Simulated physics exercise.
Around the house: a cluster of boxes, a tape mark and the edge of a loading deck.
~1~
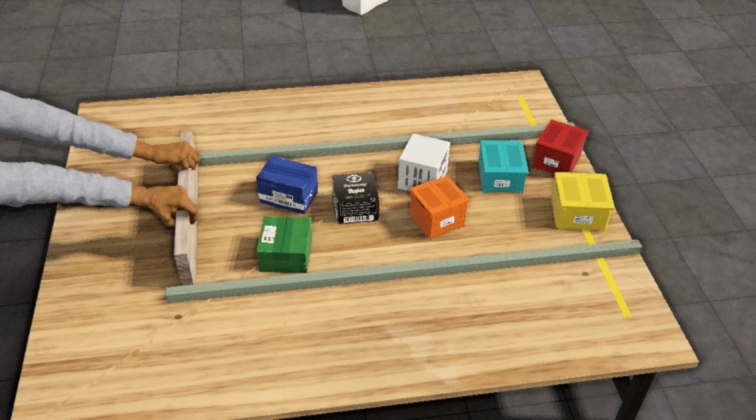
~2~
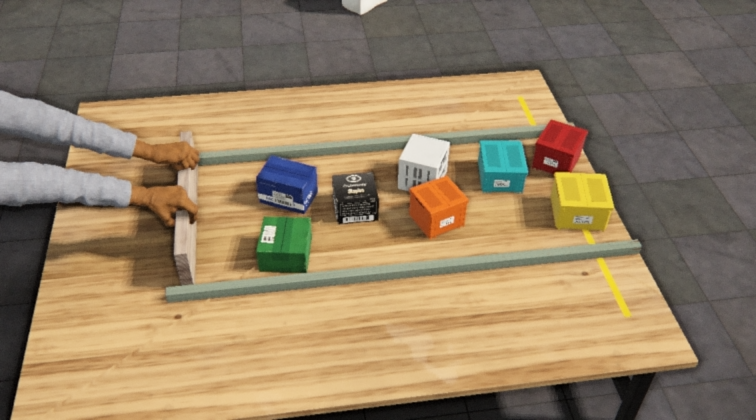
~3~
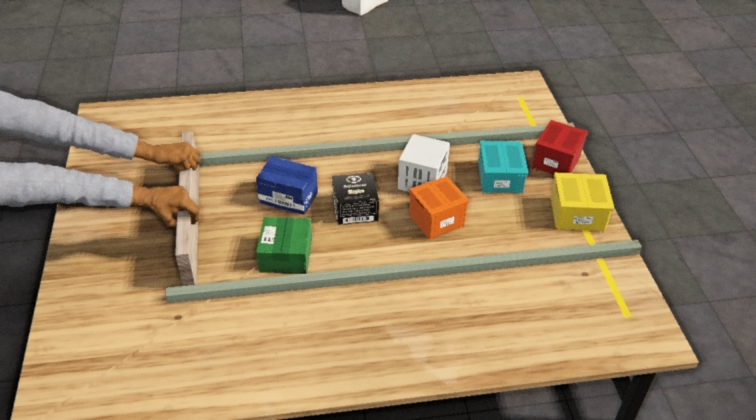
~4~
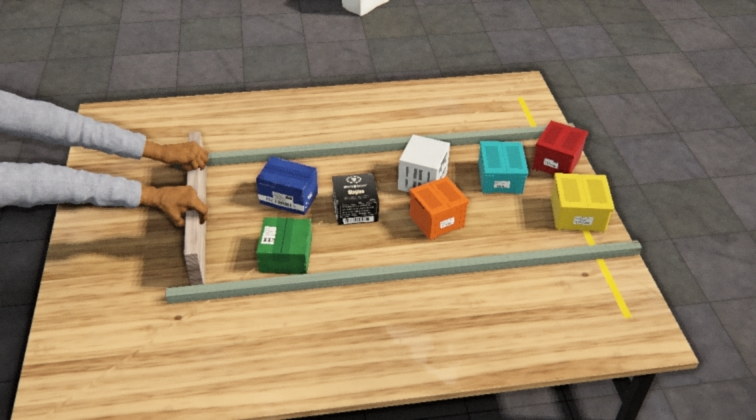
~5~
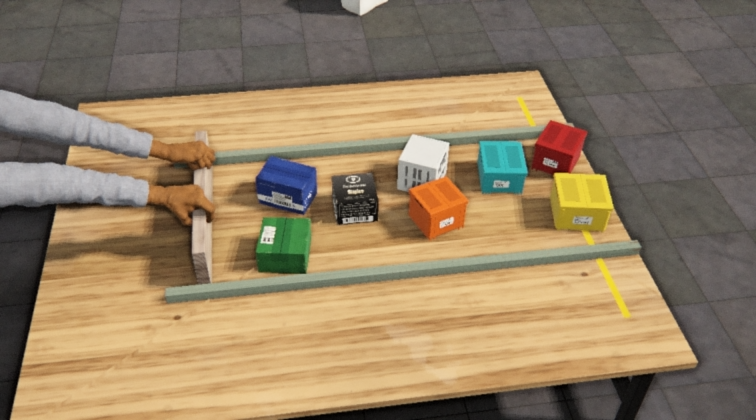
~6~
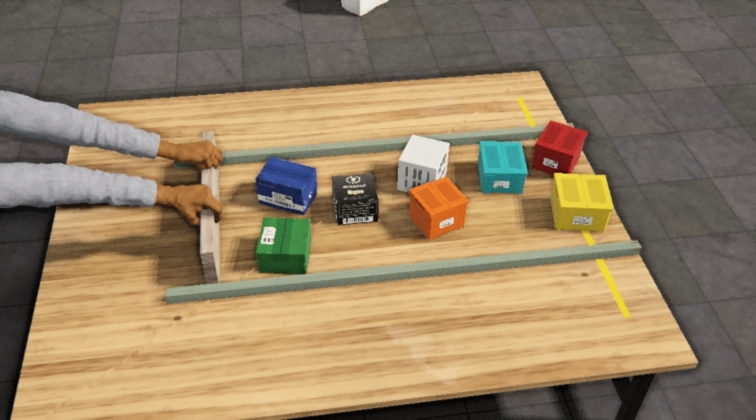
A wooden plank, gripped by two hands at the left of a table, rests upright and then slides slightly to the right between two long rails. The blue, green, black, white, orange, turquoise, red and yellow boxes stay where they are, untouched, with a small gap still separating them from the plank.
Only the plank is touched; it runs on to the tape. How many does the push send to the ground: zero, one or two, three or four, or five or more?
As it turns out, the number that fall off is five or more.
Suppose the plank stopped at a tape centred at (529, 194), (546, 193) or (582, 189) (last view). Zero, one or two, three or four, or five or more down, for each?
Taking them in turn, three to four; at least five; at least five.
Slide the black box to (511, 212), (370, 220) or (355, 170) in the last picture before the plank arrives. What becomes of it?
Place by place, it goes over; goes over; does not fall.
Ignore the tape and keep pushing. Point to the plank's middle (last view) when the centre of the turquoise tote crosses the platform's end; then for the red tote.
Its middle is around (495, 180) and around (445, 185).
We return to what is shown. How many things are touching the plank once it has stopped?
The number is 2.
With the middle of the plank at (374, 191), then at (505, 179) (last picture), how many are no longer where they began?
The counts are 5 and 8.
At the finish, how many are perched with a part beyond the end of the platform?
Overhanging: 2.
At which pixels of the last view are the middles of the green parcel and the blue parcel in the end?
The green parcel stops around (607, 214); the blue parcel around (577, 150).
A little later, none off yet; red tote at rest near (559, 150); yellow tote at rest near (580, 203); turquoise tote at rest near (501, 168).
Next, none off yet; red tote shifted about its own width near (589, 144); yellow tote at rest near (581, 203); turquoise tote shifted about its own width near (548, 162).
When it is over, the number that fall off is five or more; down, black box, white crate, orange tote, turquoise tote, yellow tote and red tote.
